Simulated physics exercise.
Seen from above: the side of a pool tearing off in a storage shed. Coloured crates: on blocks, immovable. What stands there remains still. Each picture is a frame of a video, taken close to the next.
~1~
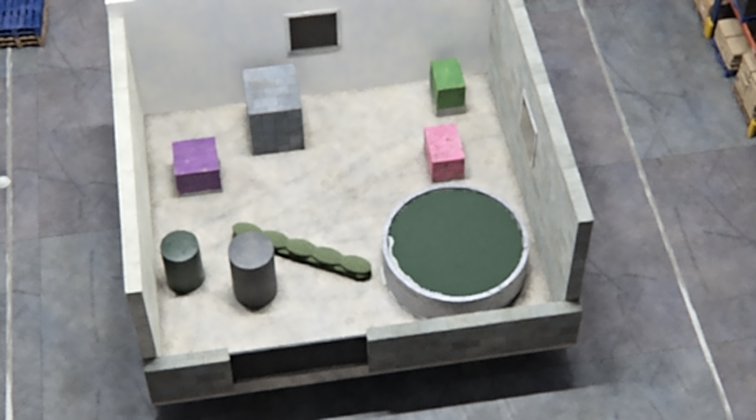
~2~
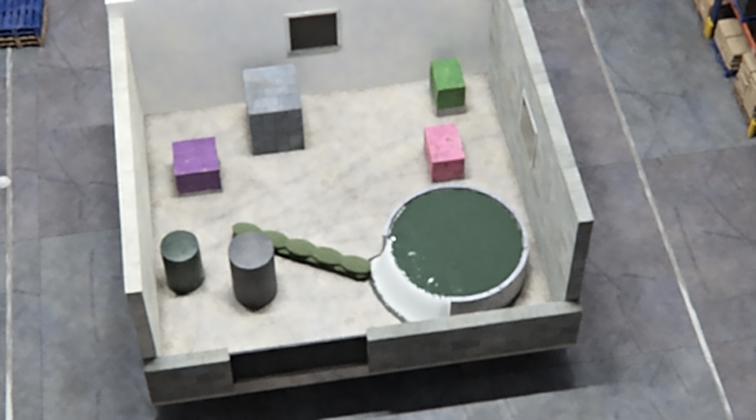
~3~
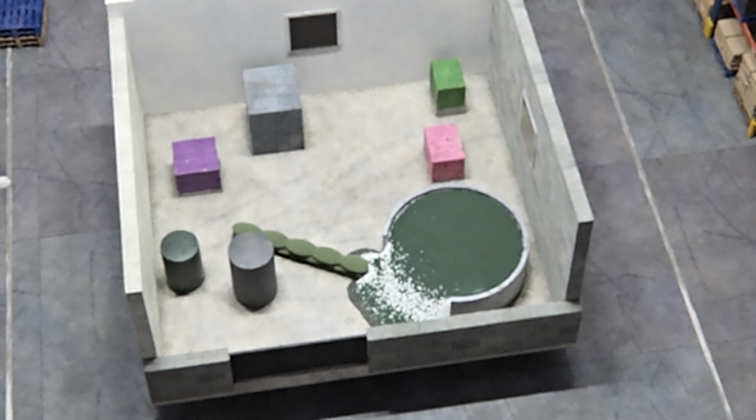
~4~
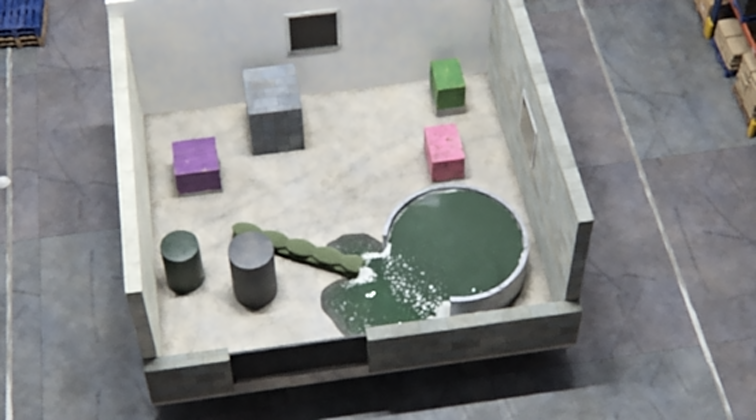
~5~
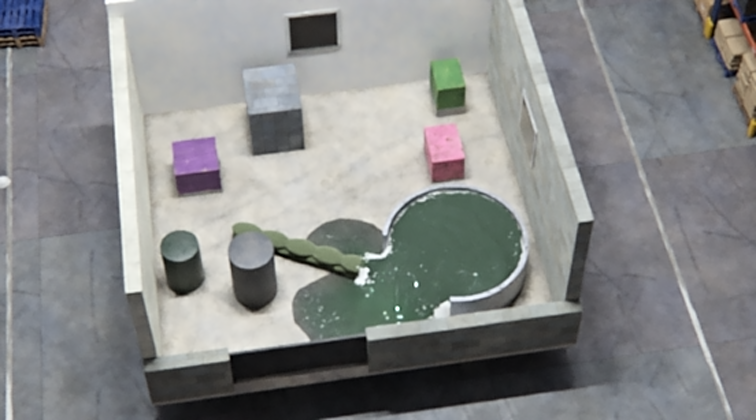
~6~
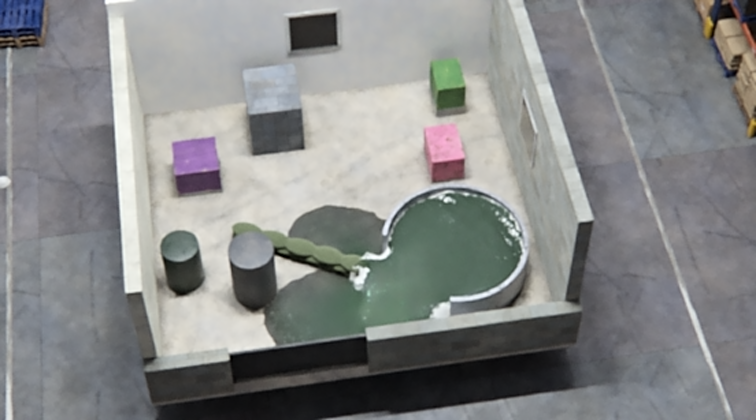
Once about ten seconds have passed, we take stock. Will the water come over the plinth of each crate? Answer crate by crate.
The green crate: No, it stays dry. The pink crate: Yes, water reaches it. The purple crate: Yes, water reaches it.
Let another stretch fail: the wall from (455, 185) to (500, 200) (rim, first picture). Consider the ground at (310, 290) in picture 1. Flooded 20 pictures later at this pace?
Status of the point: Never reached.
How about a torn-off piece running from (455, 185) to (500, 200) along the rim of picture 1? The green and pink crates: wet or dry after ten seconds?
As it turns out, the green crate gets overtopped, and the pink crate gets overtopped.
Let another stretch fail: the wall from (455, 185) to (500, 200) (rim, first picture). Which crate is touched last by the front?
Answer: The crate marked purple.
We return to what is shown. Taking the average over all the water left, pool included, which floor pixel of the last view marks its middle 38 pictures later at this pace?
My pick is pixel (309, 266).
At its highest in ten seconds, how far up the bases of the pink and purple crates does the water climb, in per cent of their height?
160 and 270 per cent, in that order.
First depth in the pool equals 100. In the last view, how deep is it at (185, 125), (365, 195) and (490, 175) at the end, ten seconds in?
12, 8, 4 %.
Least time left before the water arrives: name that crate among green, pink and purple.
The one in purple, then.
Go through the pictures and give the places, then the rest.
The first picture shows the round tank at (455, 243) is whole and still.
In the second picture, the front is at a hidden place, out from the gap at (402, 294).
In the third picture, the front is at (350, 259), out from the gap at (402, 295).
In the fourth picture, the front is at (334, 247), out from the gap at (402, 296).
In the fifth picture, the front is at (317, 235), out from the gap at (402, 296).
In the sixth picture, the front is at (308, 219), out from the gap at (402, 296).
A moment on, water covers 35 % of the floor; the green crate not reached, the pink crate not reached, the purple crate not reached.
Next, water covers 45 % of the floor; the green crate not reached, the pink crate not reached, the purple crate water round its plinth.
Then, water covers 55 % of the floor; the green crate not reached, the pink crate not reached, the purple crate water round its plinth.
Later, water covers 85 % of the floor; the green crate water round its plinth, the pink crate water round its plinth, the purple crate water round its plinth.
In the end, water covers 100 % of the floor; the green crate stayed above the water, the pink crate was topped, the purple crate was topped.
